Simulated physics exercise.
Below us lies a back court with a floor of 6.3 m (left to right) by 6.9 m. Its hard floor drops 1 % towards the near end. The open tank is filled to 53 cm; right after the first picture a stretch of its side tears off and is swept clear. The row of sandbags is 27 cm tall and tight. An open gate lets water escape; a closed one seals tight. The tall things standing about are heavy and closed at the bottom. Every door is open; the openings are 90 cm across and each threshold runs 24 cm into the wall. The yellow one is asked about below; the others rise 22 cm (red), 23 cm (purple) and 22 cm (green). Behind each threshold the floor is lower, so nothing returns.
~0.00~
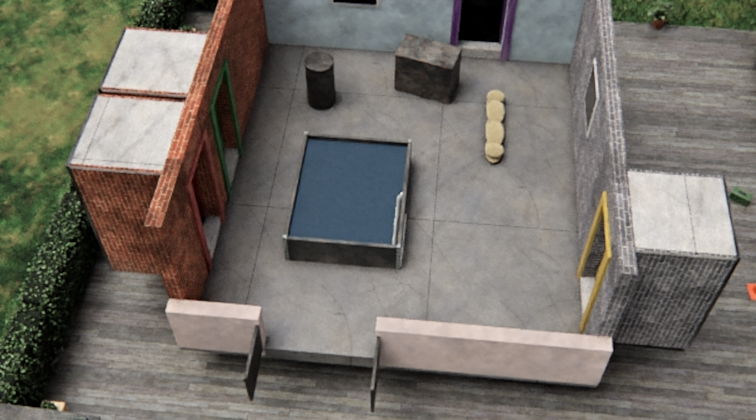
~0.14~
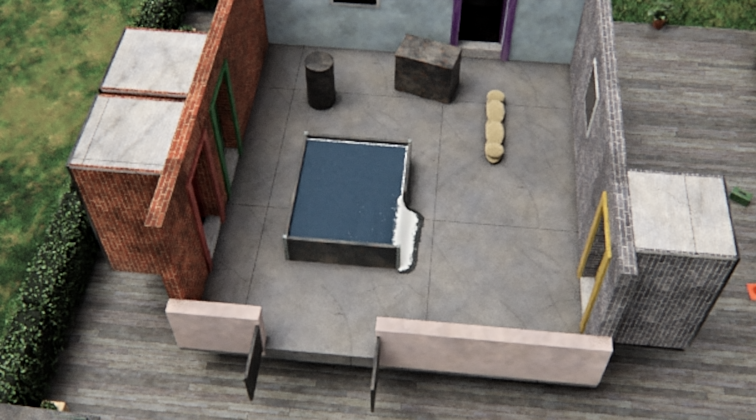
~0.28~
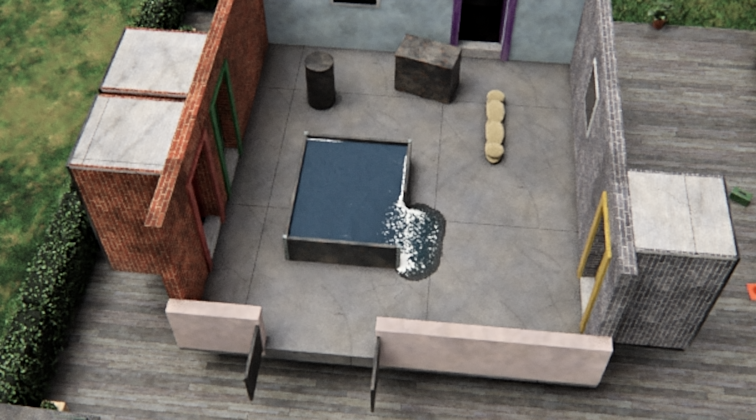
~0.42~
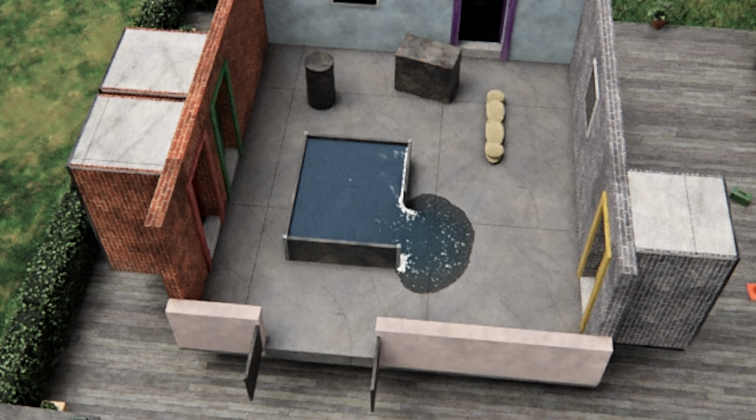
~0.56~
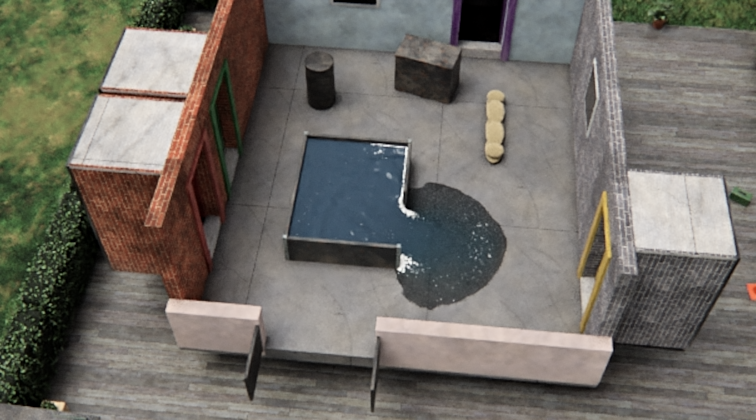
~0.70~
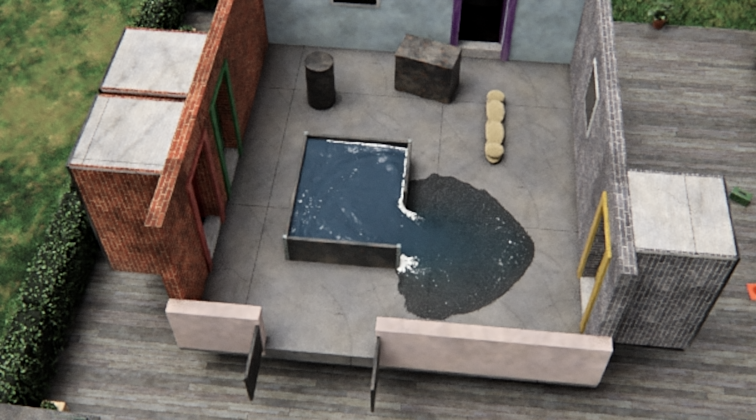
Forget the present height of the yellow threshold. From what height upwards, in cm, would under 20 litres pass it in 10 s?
About 20 cm.
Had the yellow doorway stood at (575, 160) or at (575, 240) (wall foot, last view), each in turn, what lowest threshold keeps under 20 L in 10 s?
Roughly 5.5 and 18 cm.
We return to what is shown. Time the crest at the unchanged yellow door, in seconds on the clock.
At about 2.8 s.
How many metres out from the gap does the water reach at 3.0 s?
About 5.0 m.
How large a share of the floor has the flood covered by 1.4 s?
About 25 per cent.
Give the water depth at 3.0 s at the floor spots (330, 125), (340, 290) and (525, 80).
Roughly 0, 0 and 0 cm, in turn.
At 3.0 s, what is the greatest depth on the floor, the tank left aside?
Up to some 26 cm.
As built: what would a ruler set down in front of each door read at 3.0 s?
Depths in cm: Yellow 22, red 0, purple 0, green 0.
After 1.4 s water covers 25 % of the floor, deepest (33 cm) near (403, 254); 13 cm at the yellow door, 3 litres in over its 7 cm threshold.
After 3.0 s water covers 30 % of the floor, deepest (26 cm) near (517, 347); 22 cm at the yellow door, 121 litres in over its 7 cm threshold.
After 10.0 s water covers 80 % of the floor, deepest (10 cm) near (472, 353); 8 cm at the yellow door, 281 litres in over its 7 cm threshold.
At the yellow door as built, the water arrived by 1.2 s and peaked near 23 cm at 2.8 s.
Run again over the same 10 s with other heights there, 33 litres in over 18 cm, 3 litres over 24.5 cm. The limit of 20 litres is kept from about 20 cm up.
